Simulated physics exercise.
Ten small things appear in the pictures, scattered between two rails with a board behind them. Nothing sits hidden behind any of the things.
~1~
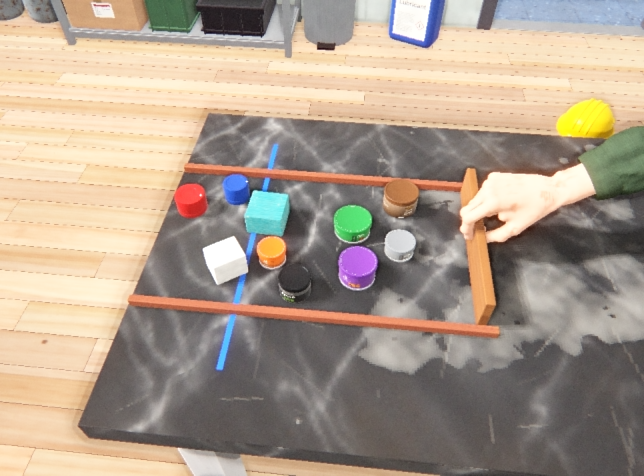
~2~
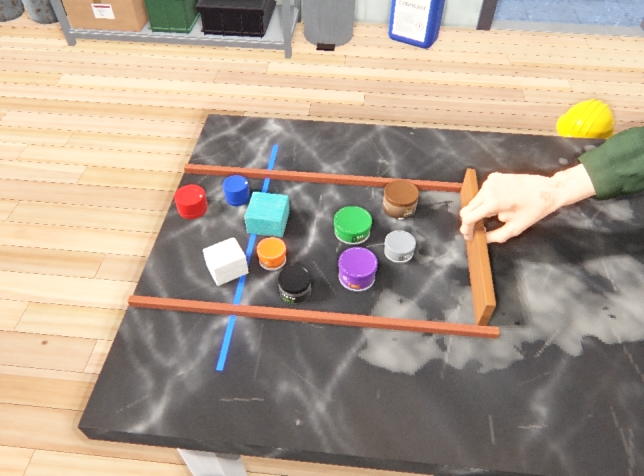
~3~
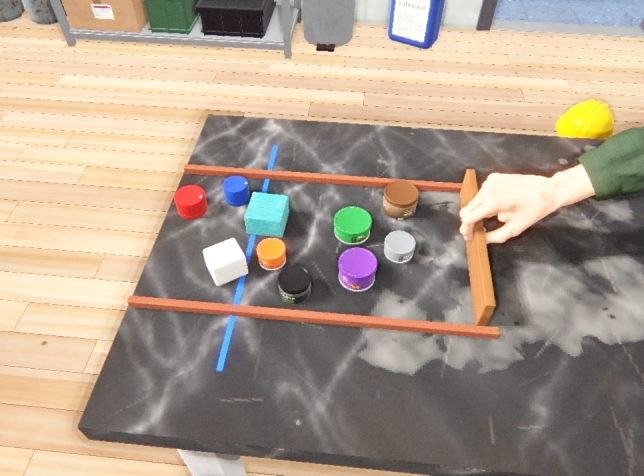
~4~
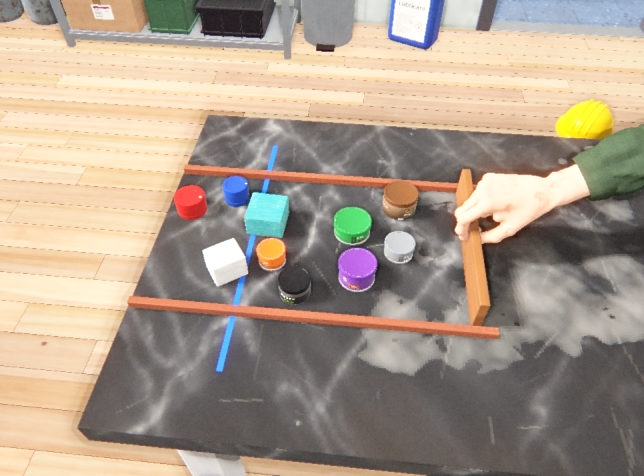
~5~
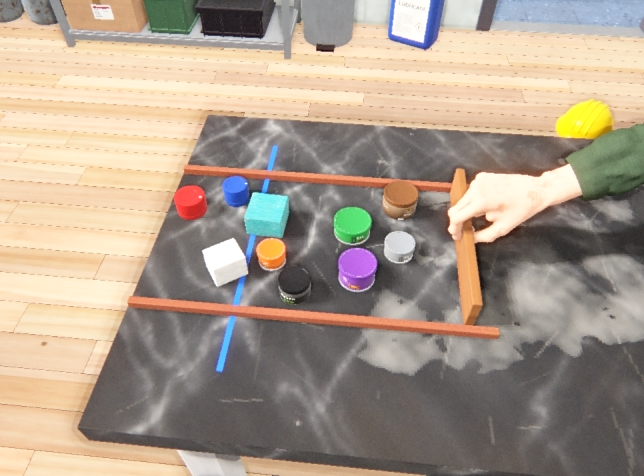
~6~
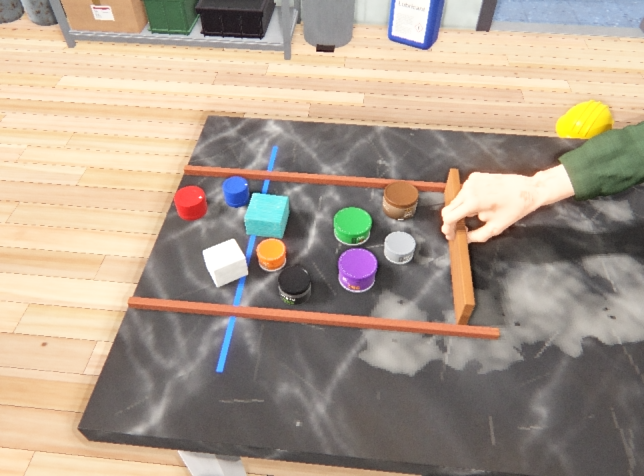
In this clip, a hand slides a wooden board slightly to the left between two reddish rails on a dark marbled table, while the colourful lids, tubs and blocks scattered near a blue tape line stay still.
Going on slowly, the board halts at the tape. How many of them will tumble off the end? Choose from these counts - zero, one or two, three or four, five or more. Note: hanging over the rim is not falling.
Count: Zero.
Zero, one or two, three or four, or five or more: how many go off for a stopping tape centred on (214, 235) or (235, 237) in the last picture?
For each place: Just one or two; one or two.
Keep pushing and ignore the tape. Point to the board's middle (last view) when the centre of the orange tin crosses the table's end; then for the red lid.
I'd put it close to (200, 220), and close to (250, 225) for the other one.
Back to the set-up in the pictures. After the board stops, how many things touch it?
Count: 5.
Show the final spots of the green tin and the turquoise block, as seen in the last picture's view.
In the last picture the green tin sits at (239, 213) while the turquoise block sits at (202, 214).
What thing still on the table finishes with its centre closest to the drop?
Answer: The red lid.
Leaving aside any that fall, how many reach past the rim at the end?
Looks like 1 of them.
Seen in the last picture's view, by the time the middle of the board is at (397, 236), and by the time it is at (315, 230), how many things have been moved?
2 and 7.
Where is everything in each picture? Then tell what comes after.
Red lid (191, 201); blue lid (237, 190); white block (226, 260); board (476, 241); tape (253, 236), in the first picture.
Blue lid (237, 191); turquoise block (268, 214), in the second picture.
White block (226, 262); orange tin (272, 255), in the third picture.
Red lid (191, 203); black tub (295, 285), in the fourth picture.
Blue lid (236, 192); grey tin (399, 248), in the fifth picture.
Red lid (191, 203); blue lid (236, 192); white block (226, 263); board (458, 241); tape (253, 238), in the sixth picture.
Soon after, none off yet; red lid at rest near (191, 203); blue lid at rest near (236, 192); white block at rest near (226, 263).
After that, none off yet; red lid at rest near (191, 203); blue lid at rest near (236, 192); white block displaced a little near (214, 264).
In the end, the number that fall off is zero.
